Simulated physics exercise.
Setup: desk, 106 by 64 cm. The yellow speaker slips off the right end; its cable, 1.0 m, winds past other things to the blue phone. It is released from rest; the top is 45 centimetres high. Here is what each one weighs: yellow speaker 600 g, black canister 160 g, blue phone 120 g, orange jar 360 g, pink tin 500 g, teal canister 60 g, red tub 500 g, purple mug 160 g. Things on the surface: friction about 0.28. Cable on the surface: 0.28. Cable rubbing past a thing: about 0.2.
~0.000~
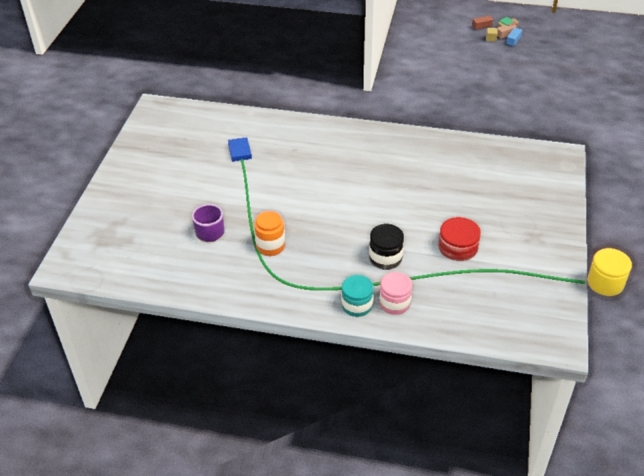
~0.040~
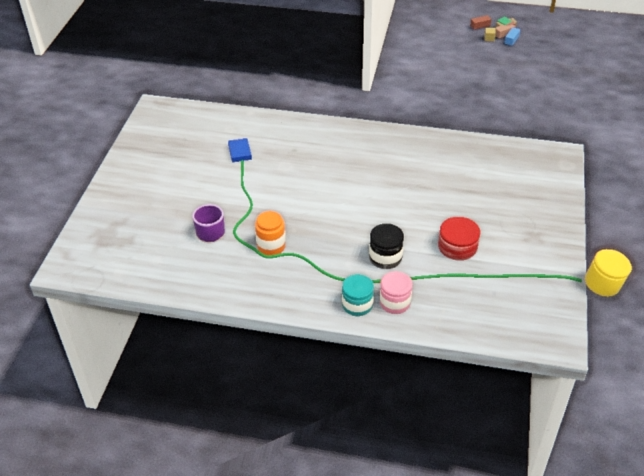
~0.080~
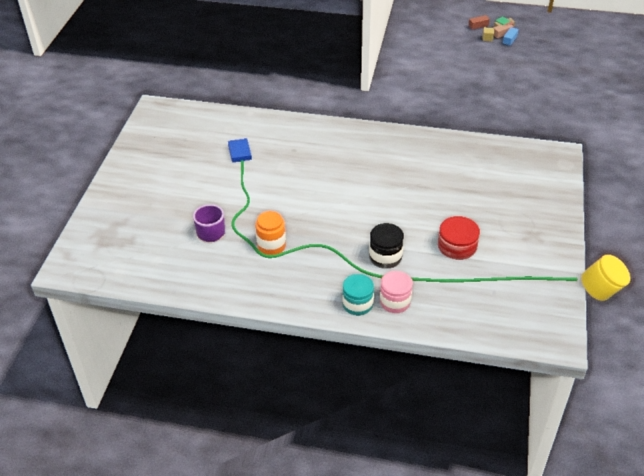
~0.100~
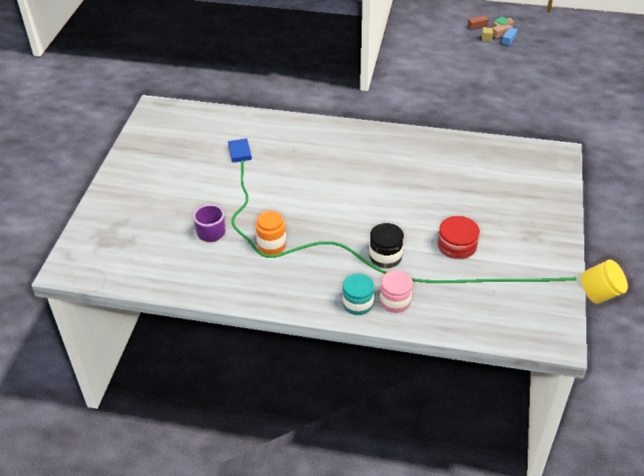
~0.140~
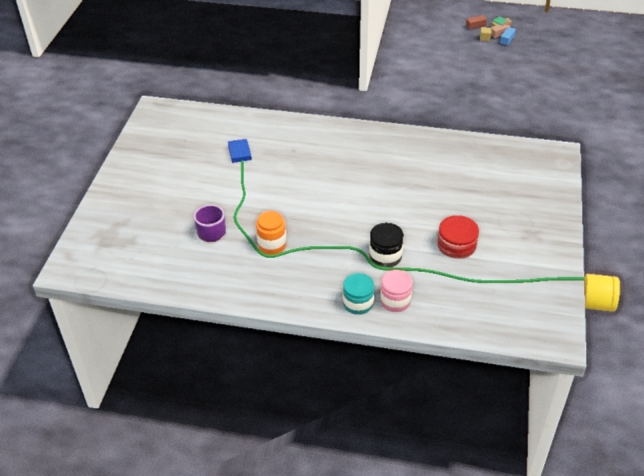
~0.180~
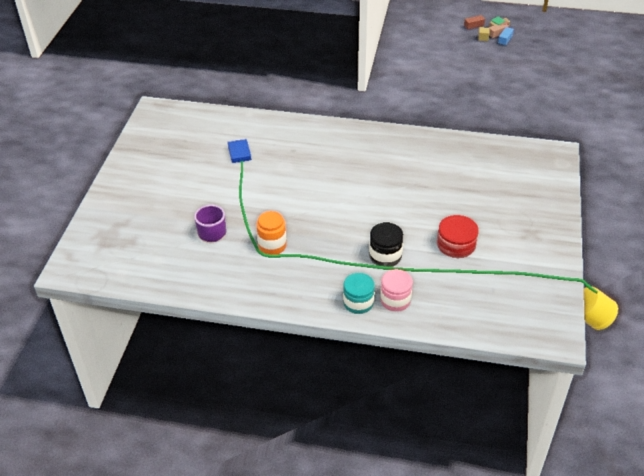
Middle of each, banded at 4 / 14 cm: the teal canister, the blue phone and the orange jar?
Result: Teal canister top band, blue phone top band, orange jar middle band.
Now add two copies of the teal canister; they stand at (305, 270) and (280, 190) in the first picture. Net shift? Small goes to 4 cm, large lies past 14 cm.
The first would move a long way, and the second would move just a bit.
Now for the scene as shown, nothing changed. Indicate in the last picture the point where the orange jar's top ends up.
(310, 199).
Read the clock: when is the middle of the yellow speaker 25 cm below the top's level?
The clock reads 0.32 s at that moment.
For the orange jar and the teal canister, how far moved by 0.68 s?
Orange jar: 10 cm; teal canister: 4 cm.
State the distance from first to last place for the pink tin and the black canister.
Final offset from start: Pink tin = 2 cm, black canister = 0 cm.
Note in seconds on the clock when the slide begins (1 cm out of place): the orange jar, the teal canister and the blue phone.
The orange jar goes at about 0.22 s, the teal canister at about 0.65 s and the blue phone at about 0.22 s.
At 0.4 s, the cable's tail end at (297, 253); blue phone 35 cm off its start, orange jar 9 cm off its start, yellow speaker over the edge.
At 0.7 s, the cable's tail end at (374, 350); blue phone over the edge, orange jar 10 cm off its start, teal canister 4 cm off its start.
At 0.9 s, the cable has left the top; blue phone over the edge, teal canister over the edge, orange jar 10 cm off its start at (310, 199).
At 1.2 s, the cable has left the top; blue phone over the edge, teal canister over the edge, orange jar 10 cm off its start.
At 2.4 s, the cable has left the top; blue phone over the edge, teal canister over the edge, orange jar 10 cm off its start at (310, 199), yellow speaker over the edge.
